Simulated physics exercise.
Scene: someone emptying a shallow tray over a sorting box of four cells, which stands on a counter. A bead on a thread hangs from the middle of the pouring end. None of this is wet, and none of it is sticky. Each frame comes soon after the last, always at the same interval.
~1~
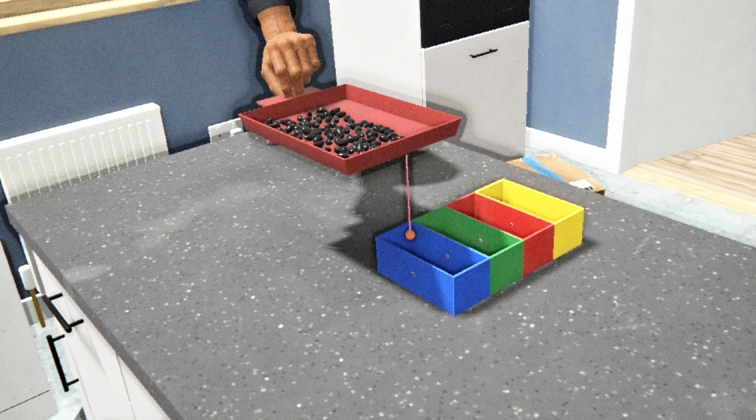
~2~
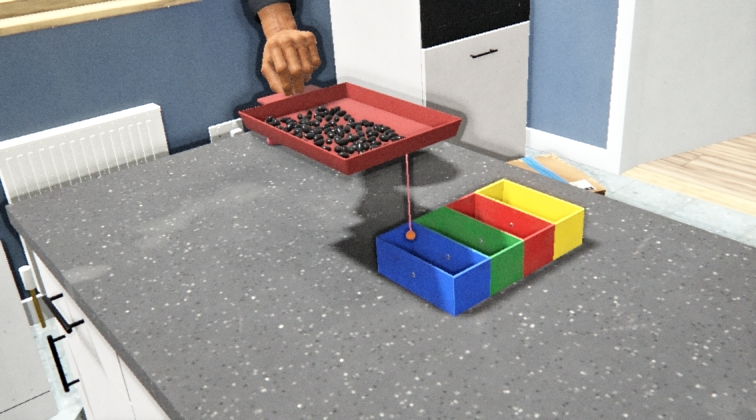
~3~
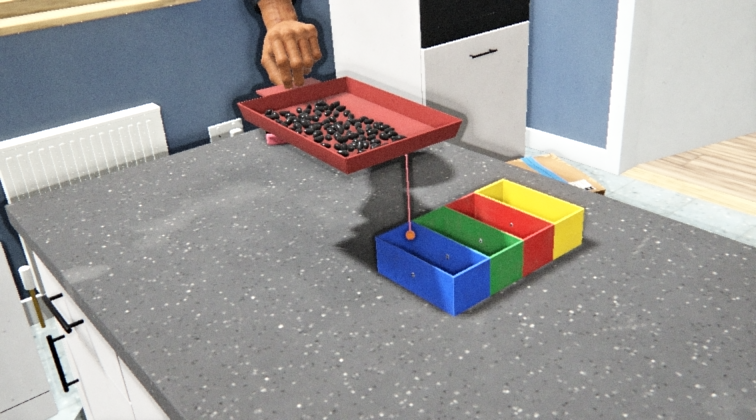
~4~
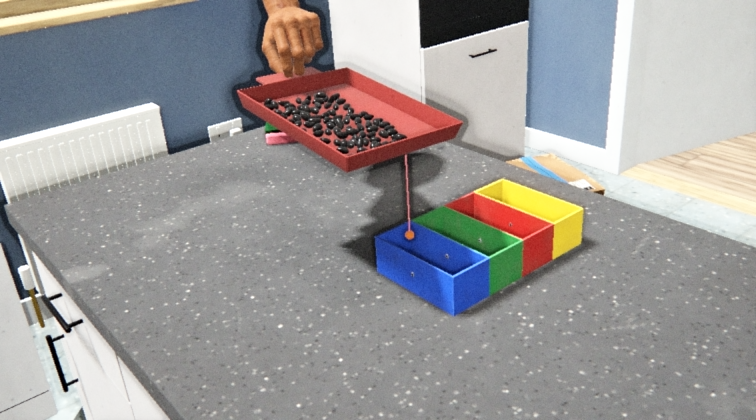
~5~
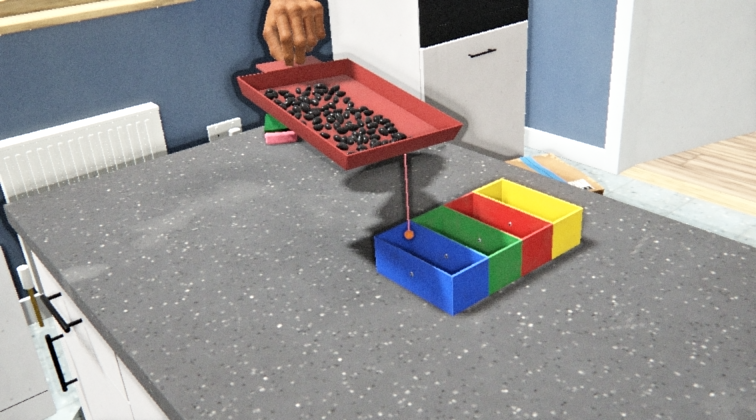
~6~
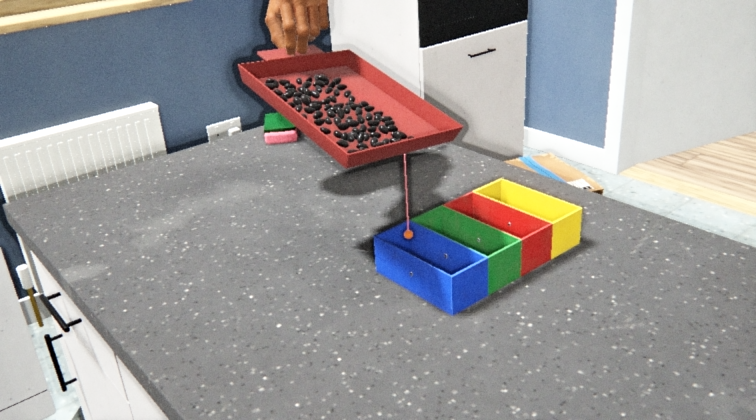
A hand held a red tray of black beans above a box with blue, green, red and yellow cells on a speckled counter, then gradually raised the back and tilted the tray toward its right corner.
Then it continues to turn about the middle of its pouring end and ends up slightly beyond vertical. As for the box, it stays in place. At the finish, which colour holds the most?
Green holds the most.
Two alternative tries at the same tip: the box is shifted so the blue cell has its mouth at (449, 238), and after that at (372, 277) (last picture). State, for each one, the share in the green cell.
First try: Roughly 40 per cent; second try: Roughly 20 per cent.
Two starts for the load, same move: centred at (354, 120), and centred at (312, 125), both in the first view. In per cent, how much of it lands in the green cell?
70 per cent for the first try, 50 per cent for the second.
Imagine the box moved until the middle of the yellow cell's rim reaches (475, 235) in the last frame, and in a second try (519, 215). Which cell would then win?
First try: That yellow cell; second try: That red cell.
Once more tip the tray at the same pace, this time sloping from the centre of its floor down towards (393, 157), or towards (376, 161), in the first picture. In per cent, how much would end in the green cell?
In order, 0 in a hundred and 0 in a hundred.
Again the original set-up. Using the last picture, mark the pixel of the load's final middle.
Close to (473, 269), more or less.
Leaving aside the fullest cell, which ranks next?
Second place: The blue one.
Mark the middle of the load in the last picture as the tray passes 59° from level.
In the last view, the load is centred close to (410, 125).
Shortly afterwards, tray tipped steeply; all but a few on the tray; only a few in the red cell; only a few falling or outside the box.
Next, tray tipped right over; the bulk on the tray; a little in the green cell; only a few in the red cell; only a few in the blue cell; only a few falling or outside the box.
Some moments later, tray tipped past a quarter turn; near half in the green cell; near a quarter in the blue cell; a little in the red cell; a little falling or outside the box.
In the end, tray tipped past a quarter turn; near half in the green cell; near a quarter in the blue cell; a little in the red cell; none at all in the yellow cell; a little outside the box.
